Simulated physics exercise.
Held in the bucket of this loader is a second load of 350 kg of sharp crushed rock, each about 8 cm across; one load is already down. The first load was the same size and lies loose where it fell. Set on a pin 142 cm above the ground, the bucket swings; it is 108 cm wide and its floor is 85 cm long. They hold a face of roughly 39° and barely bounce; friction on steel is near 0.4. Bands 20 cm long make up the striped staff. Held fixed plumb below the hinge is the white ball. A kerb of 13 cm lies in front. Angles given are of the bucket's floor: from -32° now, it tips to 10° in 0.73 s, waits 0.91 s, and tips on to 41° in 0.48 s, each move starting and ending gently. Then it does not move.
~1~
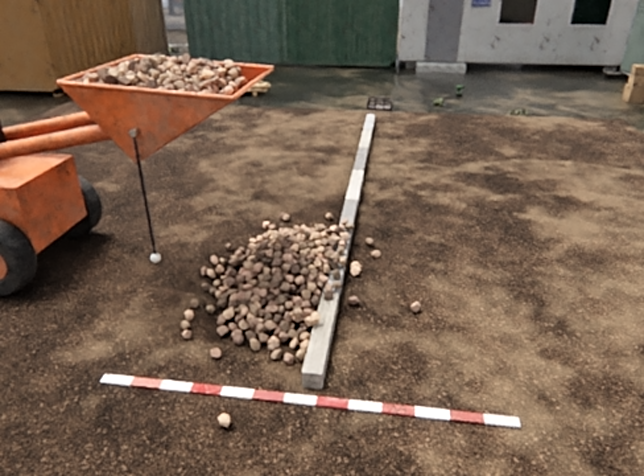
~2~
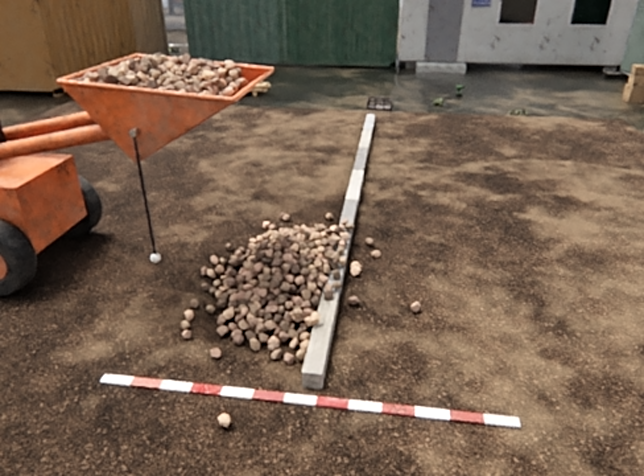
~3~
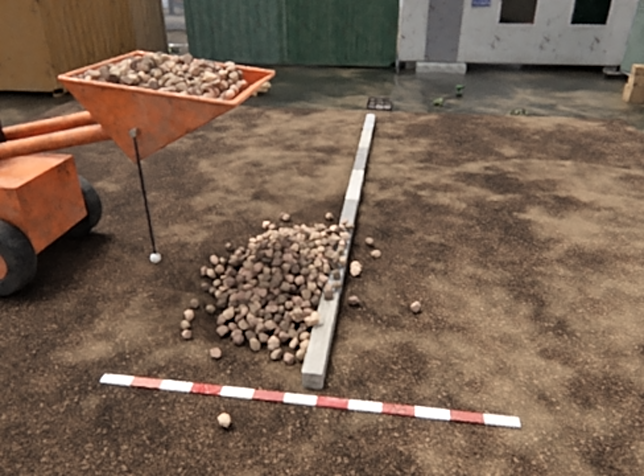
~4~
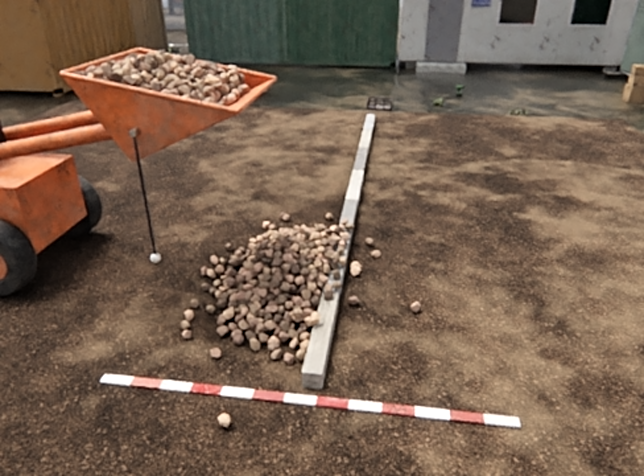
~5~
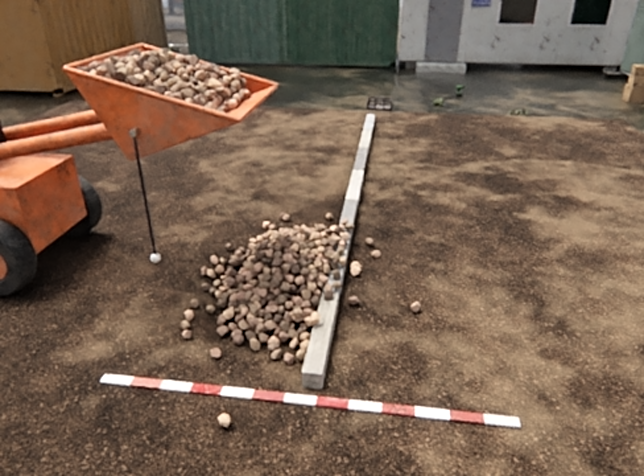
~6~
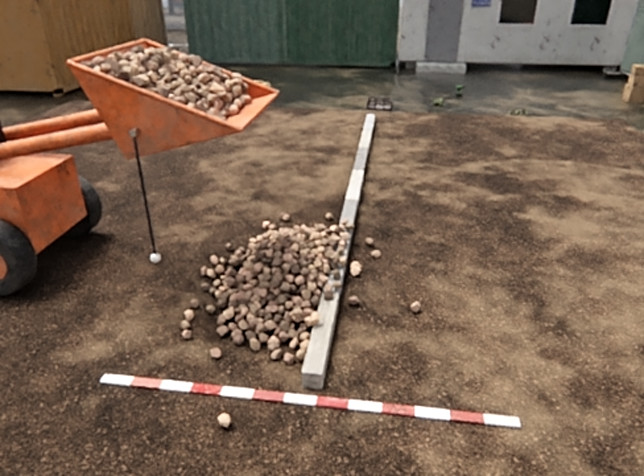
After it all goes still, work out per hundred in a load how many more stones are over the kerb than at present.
Around 12 stones per hundred.
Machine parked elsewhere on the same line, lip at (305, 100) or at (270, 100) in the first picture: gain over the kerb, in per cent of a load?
Some 70 percent first and 40 percent second.
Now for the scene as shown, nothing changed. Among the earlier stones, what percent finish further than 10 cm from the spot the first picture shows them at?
The answer is about 5 per cent.
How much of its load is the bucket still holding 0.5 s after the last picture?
I'd say about 100 per cent.
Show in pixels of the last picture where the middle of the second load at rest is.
Near (284, 259).
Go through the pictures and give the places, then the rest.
In the first frame, the bucket is at -32°, its lip at (234, 99); the top of the load is at (155, 62). The earlier load is highest near (288, 254), 29 cm above ground level, 99 % on this side of the kerb, 1 % over the kerb.
In the second frame, the bucket is at -31°, its lip at (234, 101); the top of the load is at (151, 62).
In the third frame, the bucket is at -29°, its lip at (236, 105); the top of the load is at (150, 62).
The fourth frame shows lip at (238, 112), floor tilted -25°, highest stones at (153, 59).
The fifth frame shows lip at (240, 121), floor tilted -21°, highest stones at (149, 57).
In the sixth frame, the bucket is at -16°, its lip at (242, 130); the top of the load is at (142, 56).
Then, 0.2 s after the last picture the floor is at 4°; in per cent of one load, 100 in the bucket, 99 on this side of the kerb, 1 over the kerb; the foremost stones are at (364, 264).
Then, 0.5 s after the last picture the floor is at 10°; in per cent of one load, 100 in the bucket, 99 on this side of the kerb, 1 over the kerb; the foremost stones are at (364, 264).
Then, 2.3 s after the last picture the floor is at 41°; in per cent of one load, 22 in the bucket, 177 on this side of the kerb, 1 over the kerb; the foremost stones are at (373, 272).
Then, 4.9 s after the last picture the floor is at 41°; in per cent of one load, 0 in the bucket, 187 on this side of the kerb, 13 over the kerb; the foremost stones are at (411, 282). Net gain over the kerb, 12.
